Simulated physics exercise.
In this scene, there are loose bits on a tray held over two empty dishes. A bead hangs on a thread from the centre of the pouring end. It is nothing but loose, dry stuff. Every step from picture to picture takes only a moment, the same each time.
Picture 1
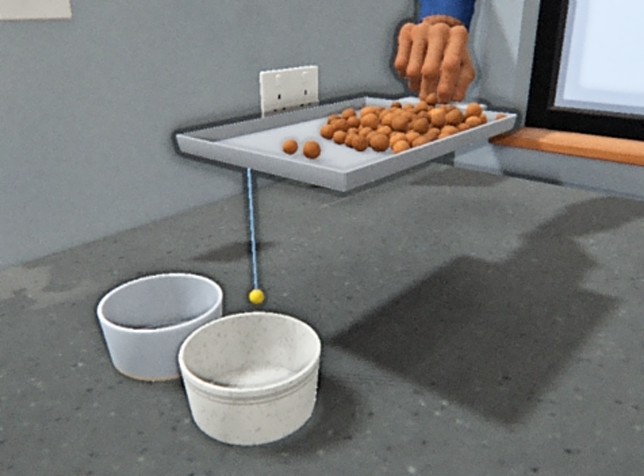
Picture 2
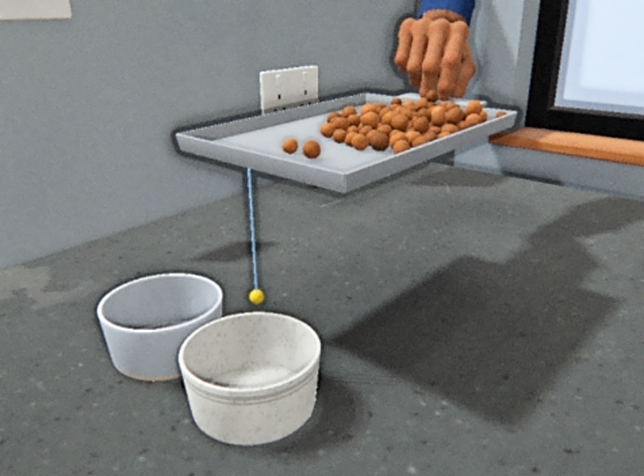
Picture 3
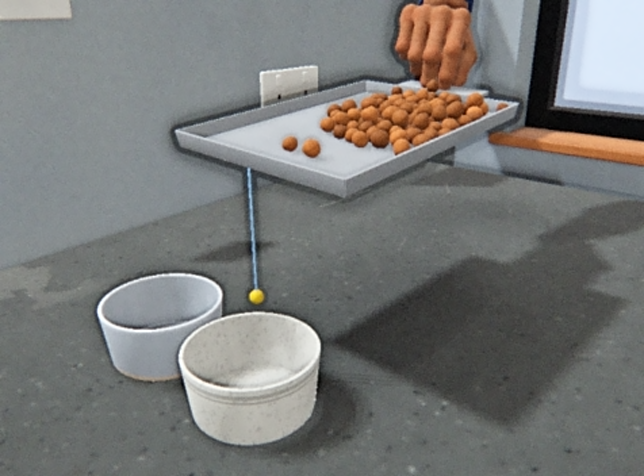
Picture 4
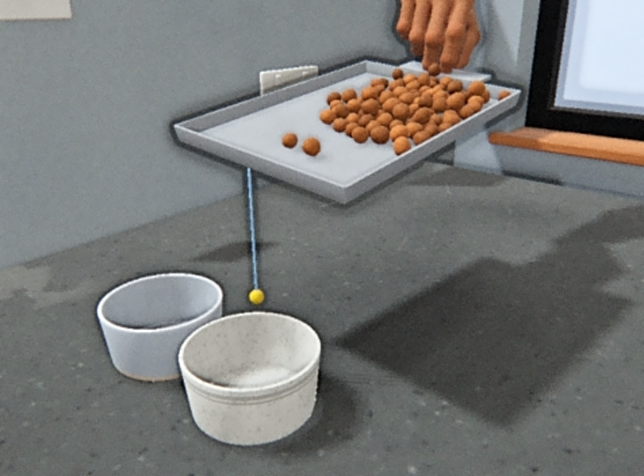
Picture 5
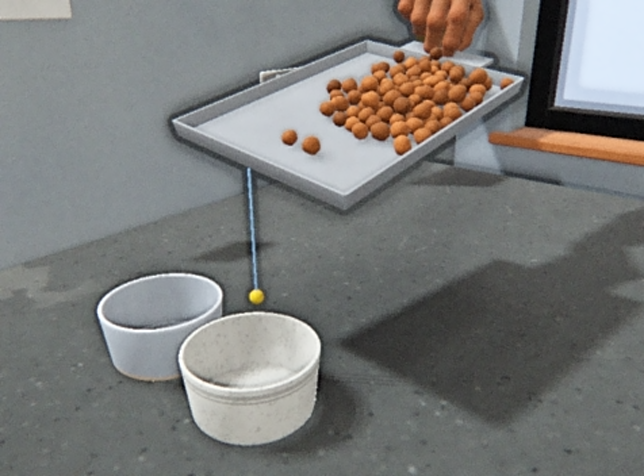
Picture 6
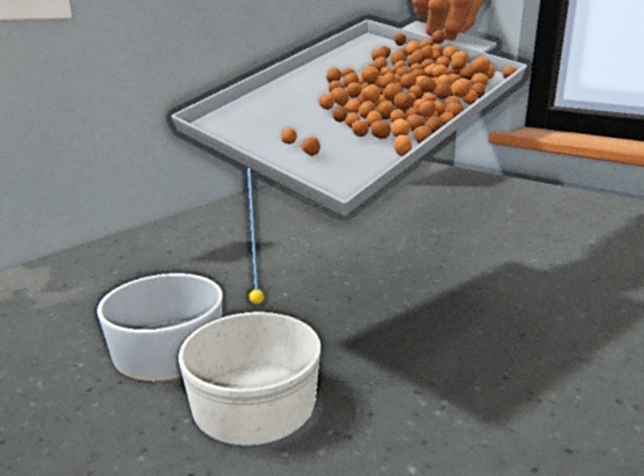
A hand raises the far end of a tray of hazelnuts above two empty dishes.
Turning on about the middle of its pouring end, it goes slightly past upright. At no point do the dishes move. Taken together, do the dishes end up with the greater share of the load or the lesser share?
They end up with the lesser share.
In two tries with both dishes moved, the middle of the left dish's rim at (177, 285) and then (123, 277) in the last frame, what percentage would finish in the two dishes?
About 20% on the first try and 0% on the second.
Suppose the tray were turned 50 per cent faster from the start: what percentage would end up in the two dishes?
I'd say near 30 per cent.
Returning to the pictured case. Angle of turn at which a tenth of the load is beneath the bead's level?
The angle is roughly 65° at that point.
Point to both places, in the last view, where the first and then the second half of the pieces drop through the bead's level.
Close to (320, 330), then close to (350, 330).
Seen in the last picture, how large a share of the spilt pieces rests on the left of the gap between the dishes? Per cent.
It comes to about 10 percent.
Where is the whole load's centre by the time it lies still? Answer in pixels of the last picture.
It settles centred around (331, 422).
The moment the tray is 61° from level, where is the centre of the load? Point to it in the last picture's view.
Mark it at roughly (375, 122) in the final frame.
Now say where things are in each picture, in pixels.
The first picture shows corners of the pouring end near (180, 135) and (344, 171), level; middle of the load near (405, 119), hazelnuts; left dish near (112, 346); right dish near (198, 404); bead on its thread near (257, 297).
The second picture shows corners of the pouring end near (180, 134) and (344, 173), level; middle of the load near (405, 117).
The third picture shows corners of the pouring end near (179, 130) and (344, 178), tipped barely, lowest at the right corner; middle of the load near (406, 110).
The fourth picture shows corners of the pouring end near (178, 125) and (344, 185), tipped a little, lowest at the right corner; middle of the load near (406, 100).
The fifth picture shows corners of the pouring end near (177, 120) and (344, 192), tipped a little, lowest at the right corner; middle of the load near (407, 90).
The sixth picture shows corners of the pouring end near (175, 116) and (344, 200), tipped clearly, lowest at the right corner; middle of the load near (409, 80); left dish near (112, 346); right dish near (198, 404).
Shortly afterwards, tray tipped steeply; the bulk on the tray; a little outside both; a little in the air.
Next, tray tipped right over; the bulk on the tray; only a few in the right dish; a little outside both; only a few in the air.
Some moments later, tray tipped past a quarter turn; near a quarter in the right dish; the bulk outside both.
In the end, tray tipped past a quarter turn; near a quarter in the right dish; none at all in the left dish; the bulk outside both.
